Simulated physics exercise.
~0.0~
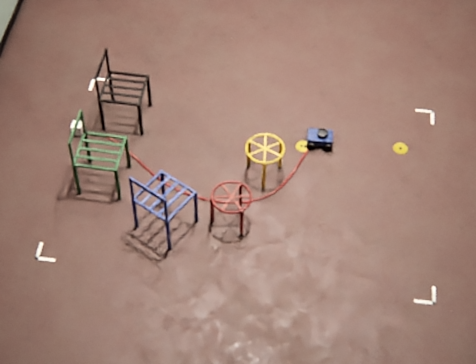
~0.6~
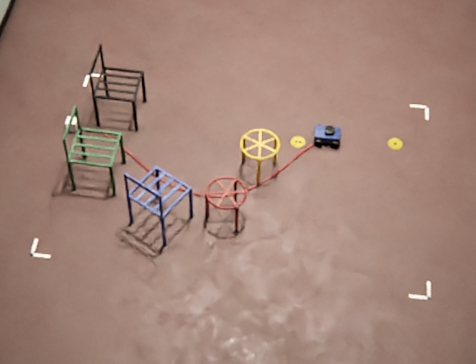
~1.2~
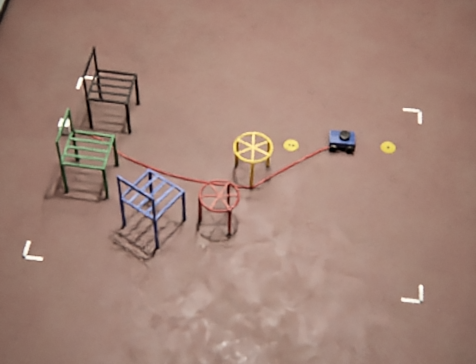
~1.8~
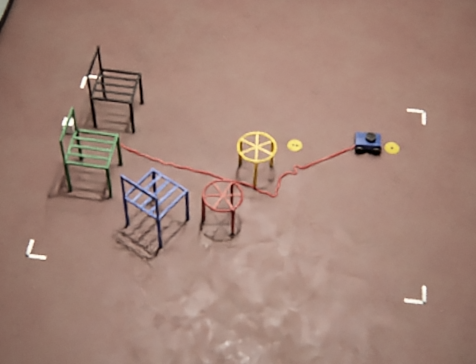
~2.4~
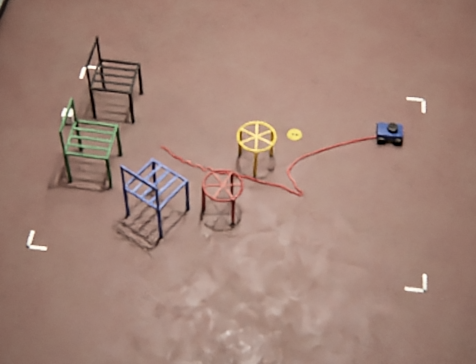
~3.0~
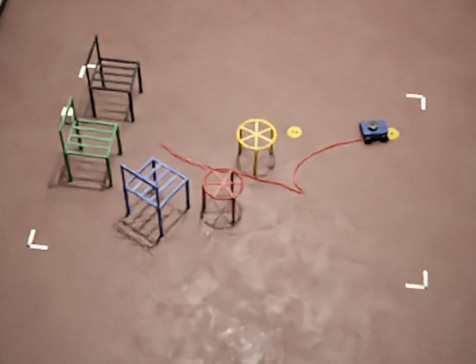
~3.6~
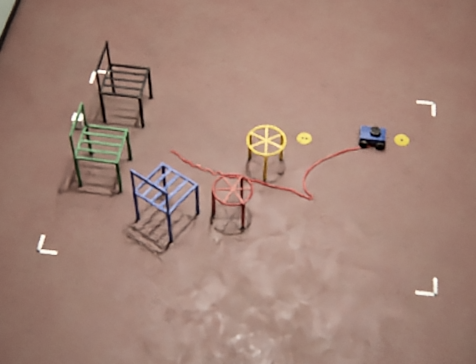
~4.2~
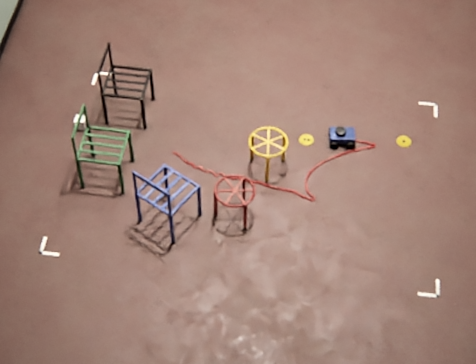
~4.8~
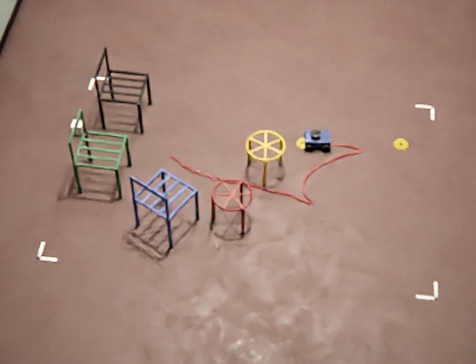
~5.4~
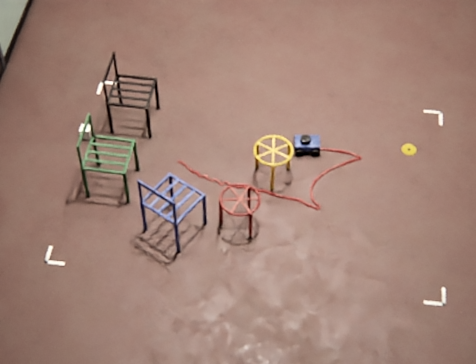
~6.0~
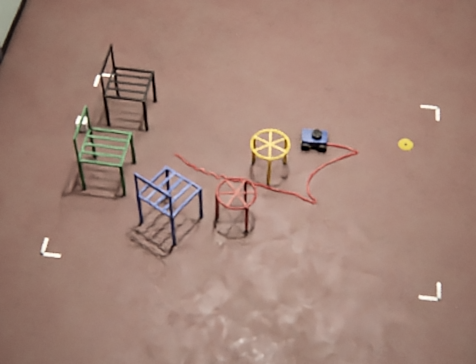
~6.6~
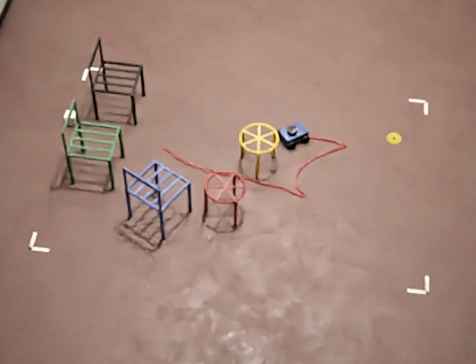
A small blue cart trailing a thin red lead moves right across a brownish floor, away from a yellow stool, while a red stool, a blue chair, a green chair and a black chair stand to the left. The lead draws fairly straight, then its far end comes free near the green chair and slides a little way after the cart. Past the second yellow mark, the cart reverses and heads back left. The lead folds into a loose bend behind it. The cart ends beside the yellow stool, its lead unplugged and slack, with the furniture still standing in place.
